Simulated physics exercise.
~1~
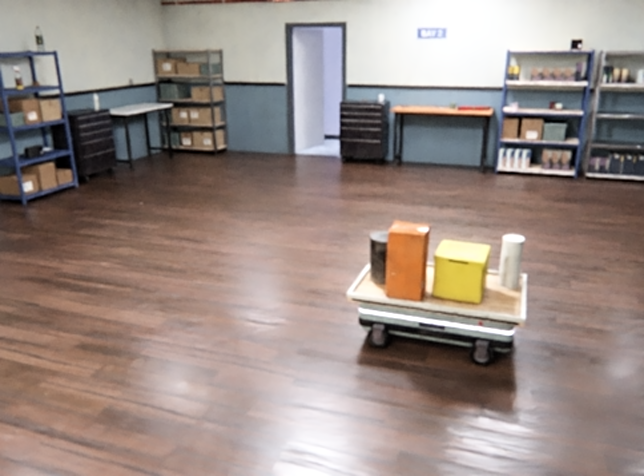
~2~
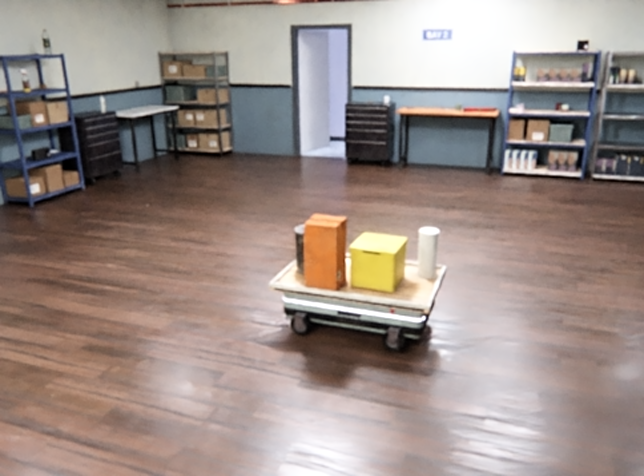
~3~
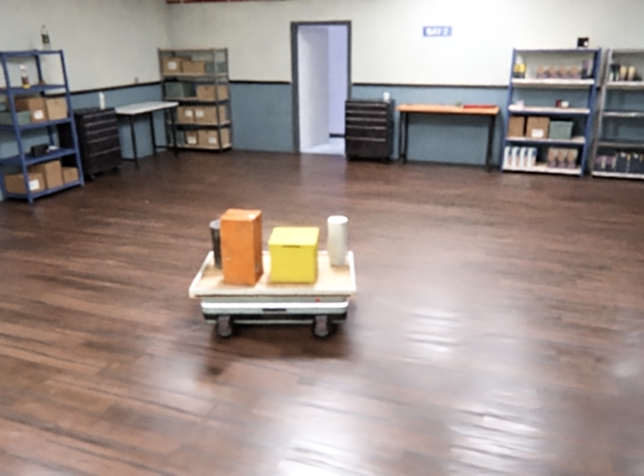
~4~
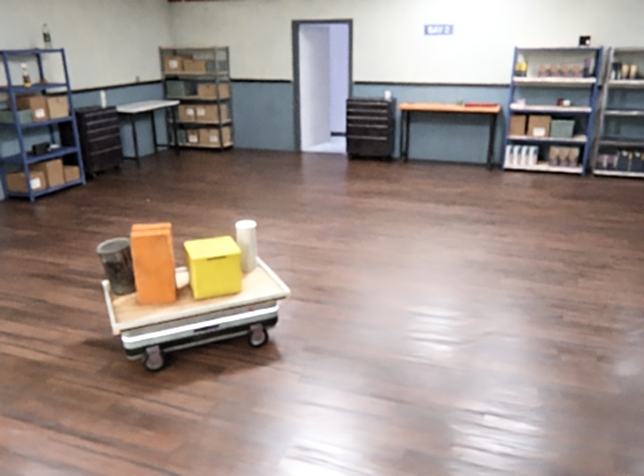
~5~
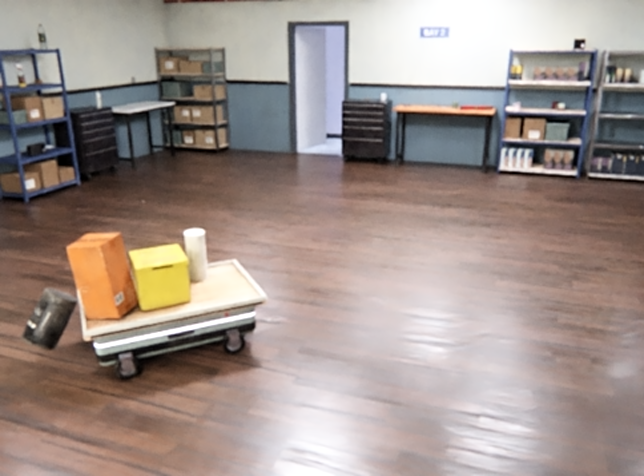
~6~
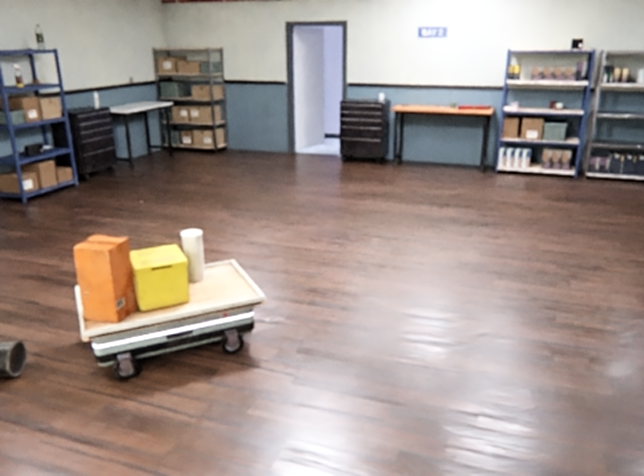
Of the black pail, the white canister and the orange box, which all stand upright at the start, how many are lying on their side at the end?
One of them is lying on its side at the end, the black pail, which has fallen to the floor at the left.
